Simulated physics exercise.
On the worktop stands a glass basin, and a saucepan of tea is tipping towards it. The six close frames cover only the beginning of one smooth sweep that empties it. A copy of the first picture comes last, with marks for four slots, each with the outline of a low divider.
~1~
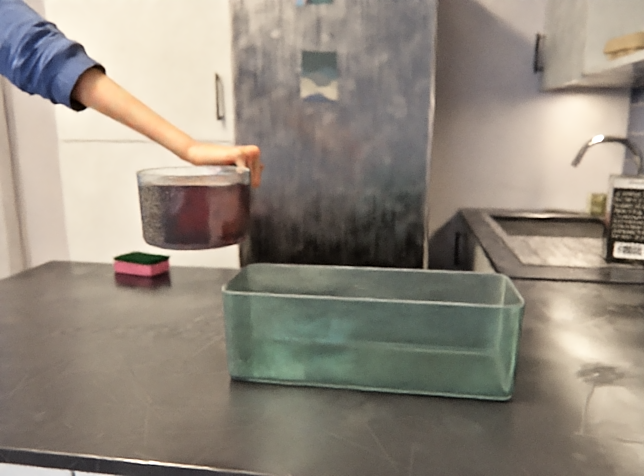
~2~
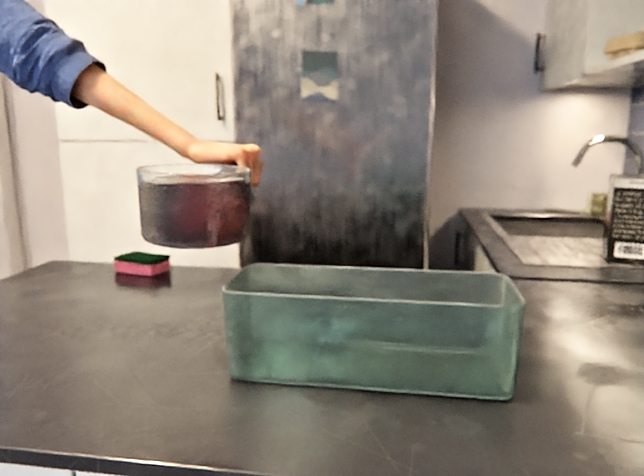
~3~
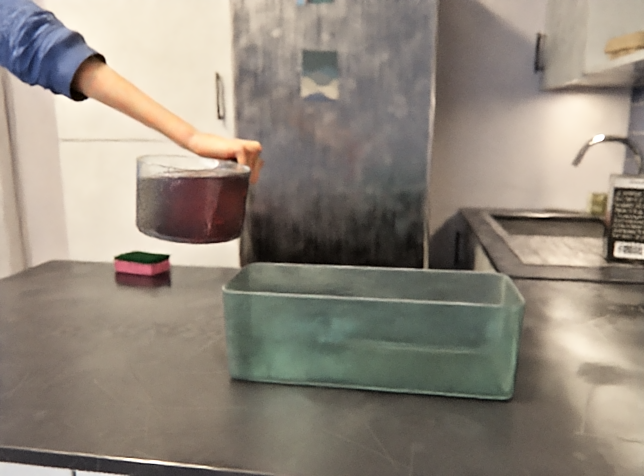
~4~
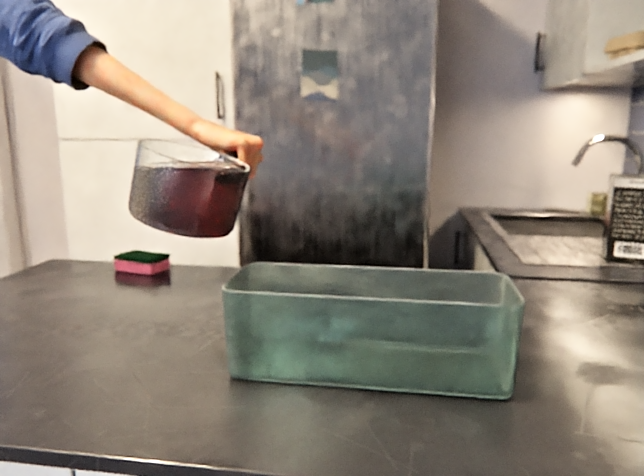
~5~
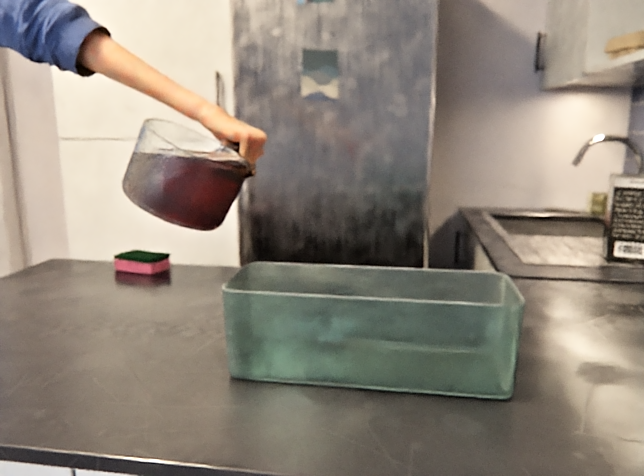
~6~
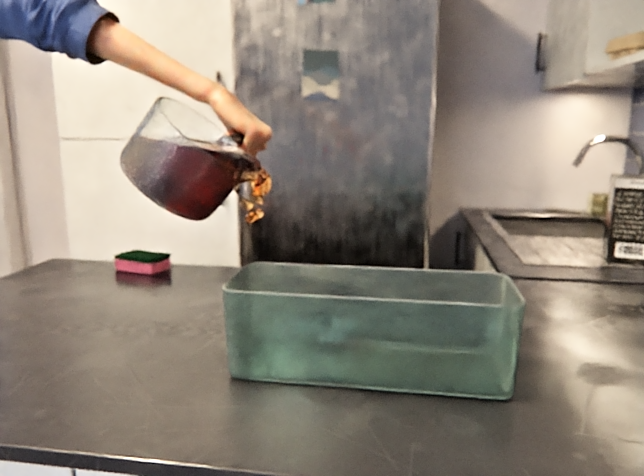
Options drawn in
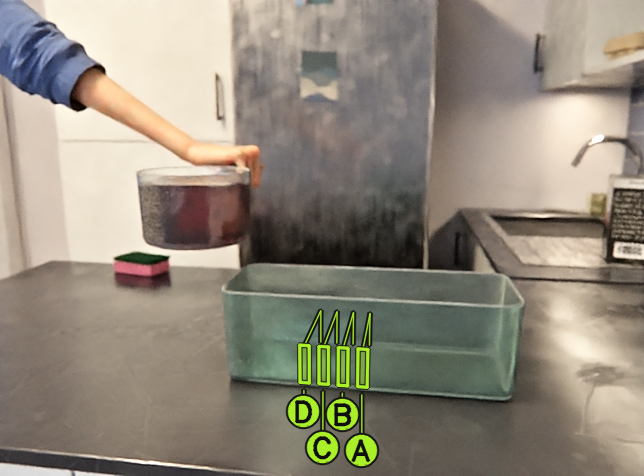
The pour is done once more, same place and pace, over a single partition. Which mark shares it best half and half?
Take B.
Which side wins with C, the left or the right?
The right one.
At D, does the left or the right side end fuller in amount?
More ends on the right.
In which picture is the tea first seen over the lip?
In picture 5.
On the marked copy, A at (361, 394); B at (342, 392); C at (322, 391); D at (303, 389).
For position A, about 76 % ends left of the wall and 21 % right of it.
For position B, about 46 % ends left of the wall and 51 % right of it.
For position C, about 21 % ends left of the wall and 77 % right of it.
For position D, about 11 % ends left of the wall and 87 % right of it.
